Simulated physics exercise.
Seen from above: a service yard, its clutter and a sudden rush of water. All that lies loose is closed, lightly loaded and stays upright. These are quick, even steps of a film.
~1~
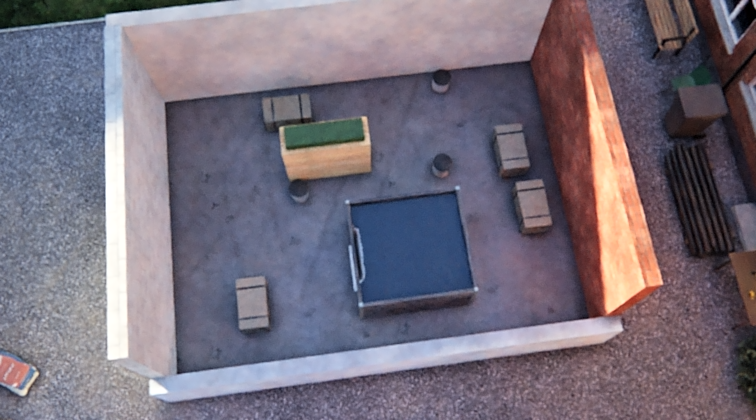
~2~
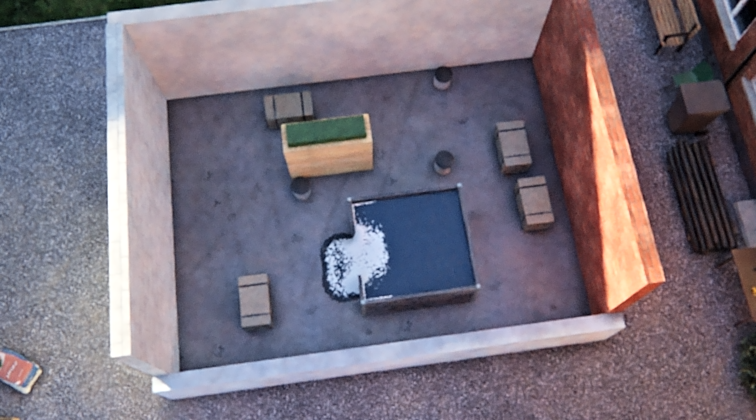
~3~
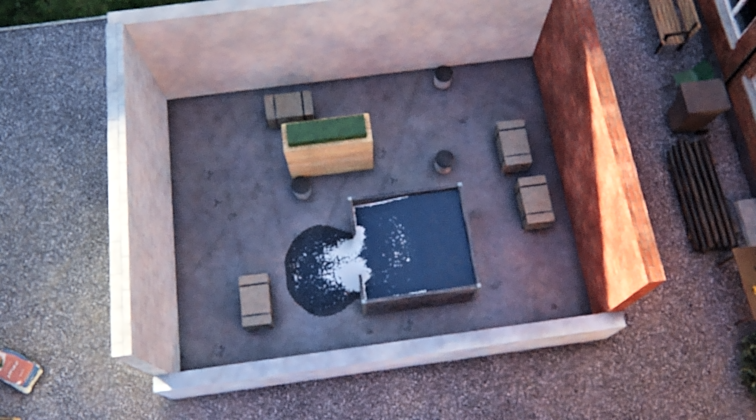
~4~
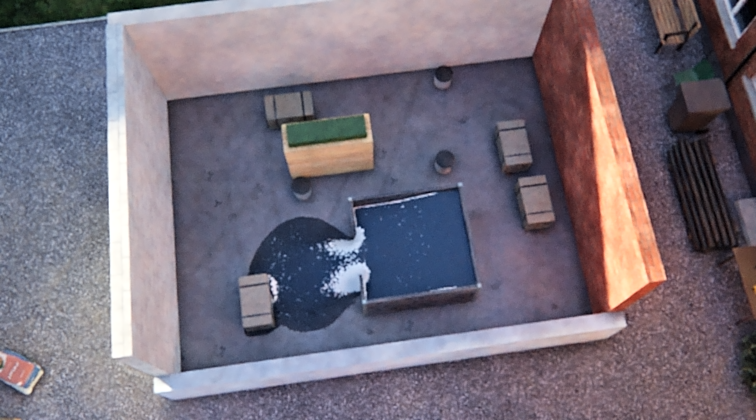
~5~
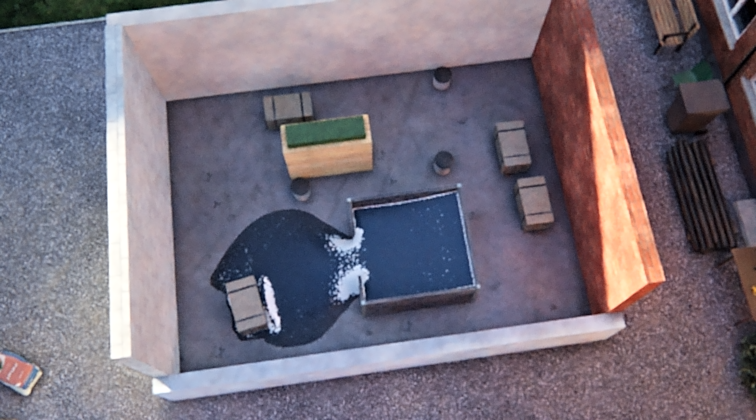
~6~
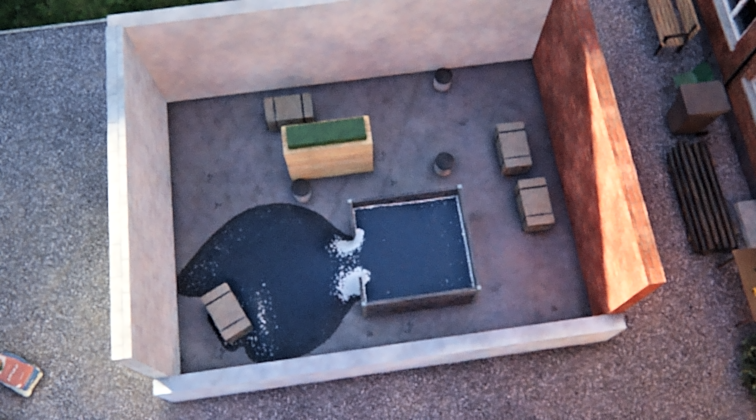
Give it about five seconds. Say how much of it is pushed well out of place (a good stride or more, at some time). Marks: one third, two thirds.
Share: Not even a third.
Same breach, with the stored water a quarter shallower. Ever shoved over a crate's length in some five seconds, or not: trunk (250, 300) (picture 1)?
For that one: Shifted that much.
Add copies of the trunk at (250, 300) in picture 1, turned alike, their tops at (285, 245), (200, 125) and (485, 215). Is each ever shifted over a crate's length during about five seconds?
As listed: That far or more, pushed that far, short of that.
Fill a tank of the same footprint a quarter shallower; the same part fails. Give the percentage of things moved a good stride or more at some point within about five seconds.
Some 10 per cent.
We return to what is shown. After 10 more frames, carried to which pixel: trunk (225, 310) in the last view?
Roughly at (194, 331).
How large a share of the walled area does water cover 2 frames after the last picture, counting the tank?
Close to 35 %.
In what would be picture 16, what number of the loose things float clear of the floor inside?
1 of them.
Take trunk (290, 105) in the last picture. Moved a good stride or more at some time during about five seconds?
Verdict: Moved that far.
A moment on, 1 of 7 are well off their spots; 0 afloat.
Next, 1 of 7 are well off their spots; 1 afloat.
Later, 0 of 7 are well off their spots; 1 afloat.
In the end, 2 of 7 are well off their spots, and 2 have been at some point; 1 afloat.
